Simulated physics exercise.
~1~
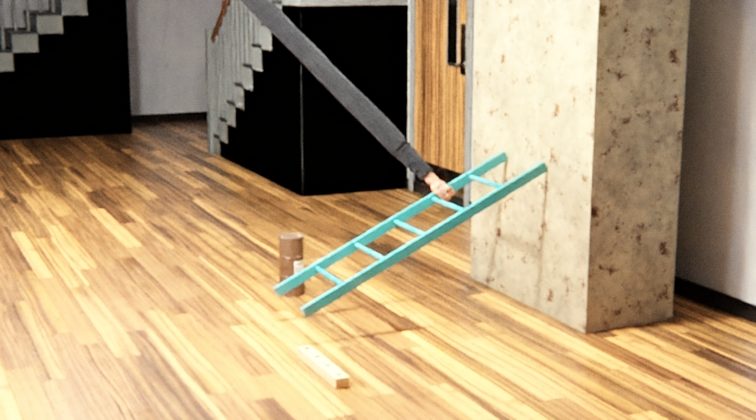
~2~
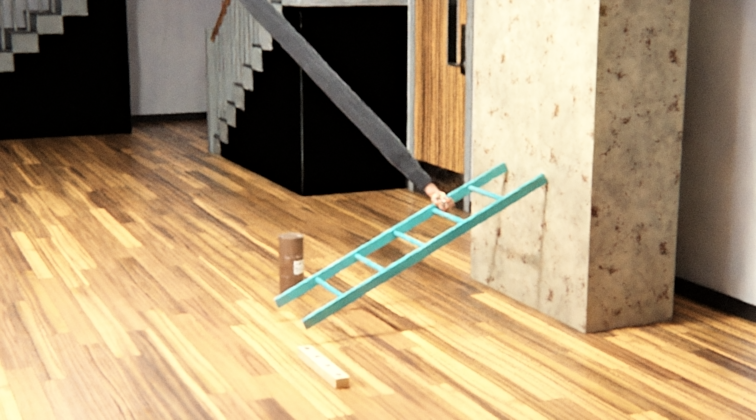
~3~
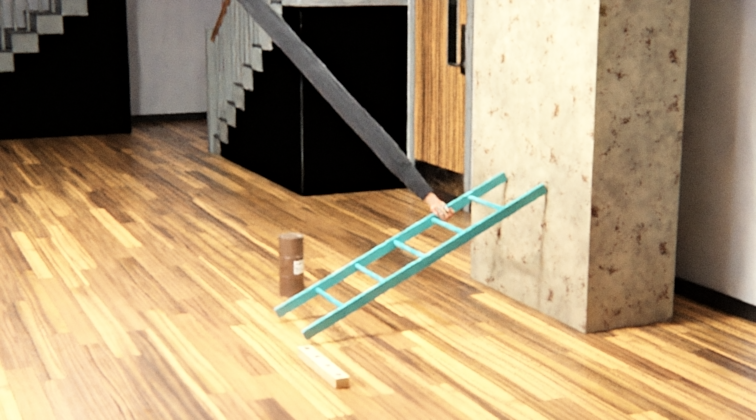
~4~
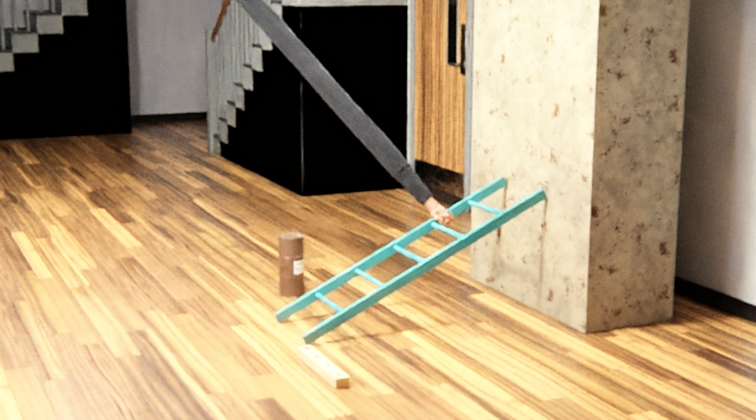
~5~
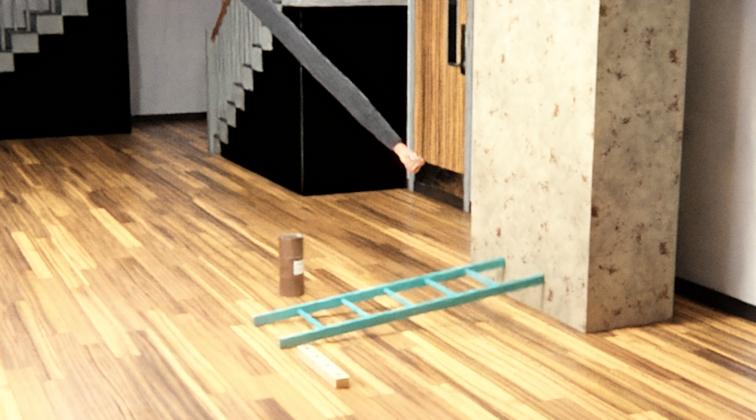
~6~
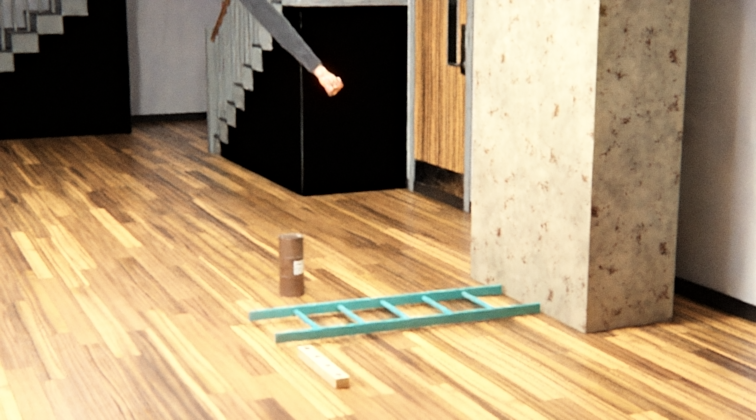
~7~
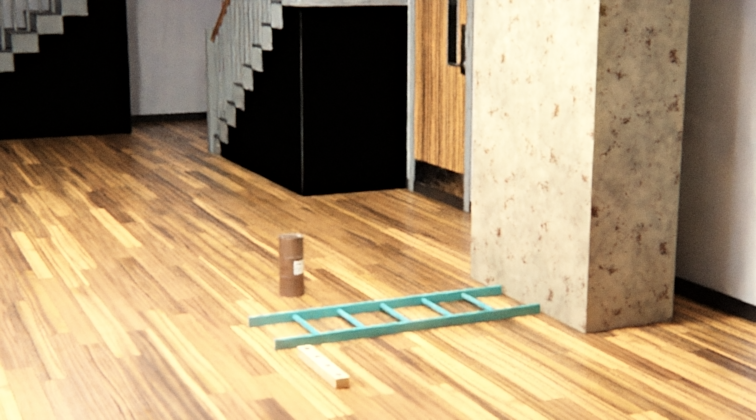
A turquoise rack shaped like a small ladder is held at a slant by a hand beside a pale, mottled pillar, seen from slightly above in a room with a striped wooden floor and a staircase behind. A brown canister stands to the left, and a light wooden batten lies on the floor in front. The long grey-sleeved arm lowers the rack a little until its upper end rests against the pillar. The hand lets go and draws back up to the left, while the rack's top slides down the pillar and its feet slip leftward. It ends flat on the floor behind the batten, with canister and batten unmoved.
